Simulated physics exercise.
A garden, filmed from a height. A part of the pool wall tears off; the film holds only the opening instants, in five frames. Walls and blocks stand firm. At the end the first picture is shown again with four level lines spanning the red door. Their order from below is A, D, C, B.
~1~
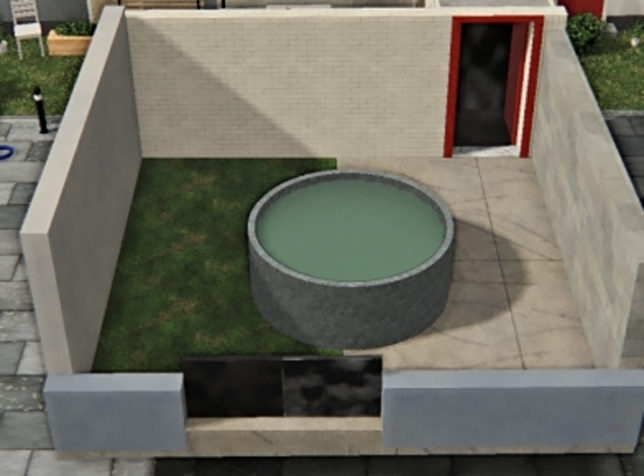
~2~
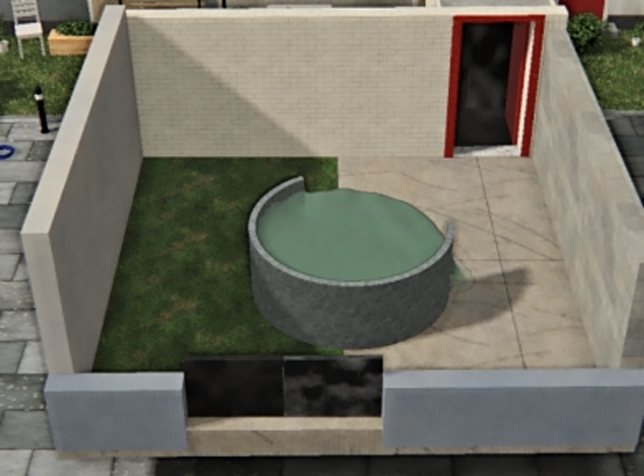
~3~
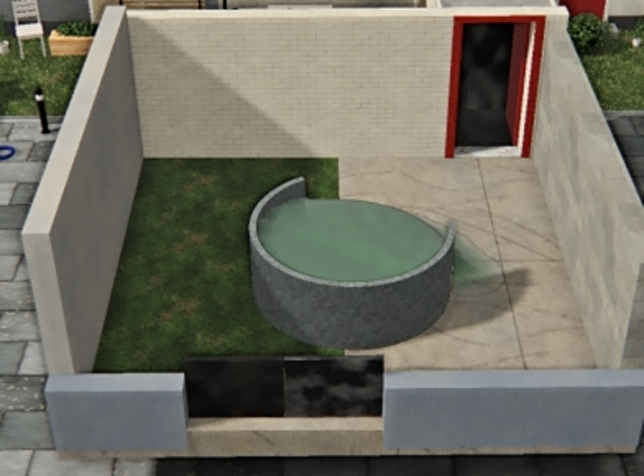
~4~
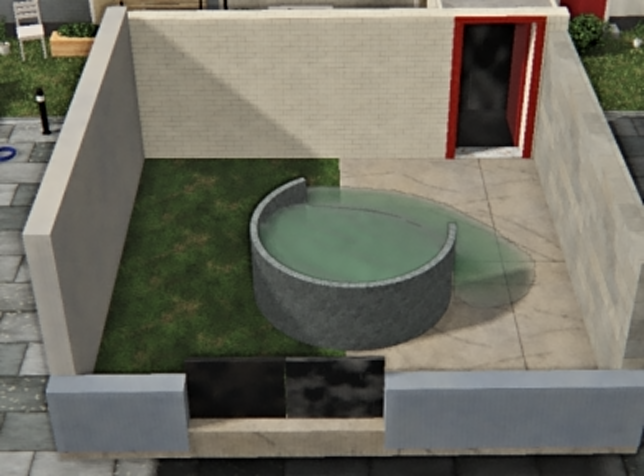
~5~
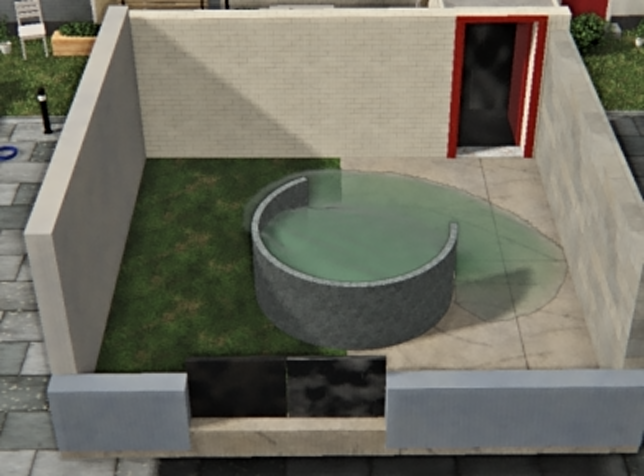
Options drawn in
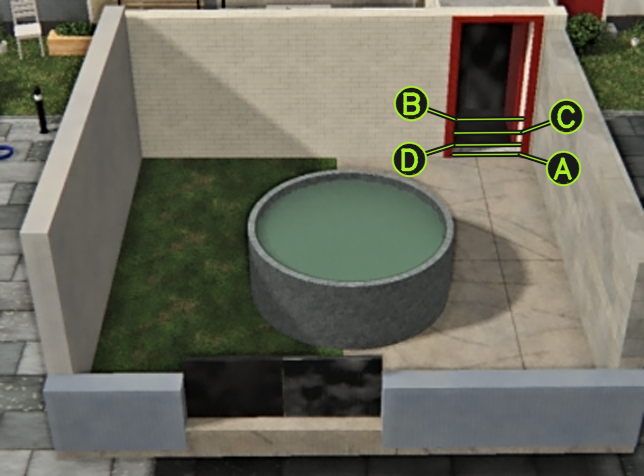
Green water pouring out of a round stone pool as its back wall vanishes, spreading across the paving and grass of a walled yard.
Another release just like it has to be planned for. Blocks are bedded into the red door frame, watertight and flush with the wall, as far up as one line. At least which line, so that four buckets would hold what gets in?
Go for B.
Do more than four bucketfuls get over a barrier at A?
Yes, that goes wrong.
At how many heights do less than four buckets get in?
One.
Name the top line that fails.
C it is.
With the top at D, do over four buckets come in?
Yes.
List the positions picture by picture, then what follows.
In the first picture, water in the pool at rest, its middle at (351, 230); foot of the red doorway at (485, 157); shut gate at (283, 368).
In the second picture, 3 % of the ground under water, visible out to (459, 286).
In the third picture, 8 % of the ground under water, visible out to (495, 281).
In the fourth picture, 16 % of the ground under water, visible out to (520, 291).
In the fifth picture, 26 % of the ground under water, visible out to (549, 294).
In lime, A at (486, 154); B at (489, 119); C at (488, 132); D at (487, 144); from the bottom up A, D, C, B.
With A, dozens of bucketfuls pour in.
With B, a splash gets over, under a bucket.
With C, about 8 bucketfuls get in.
With D, dozens of bucketfuls pour in.
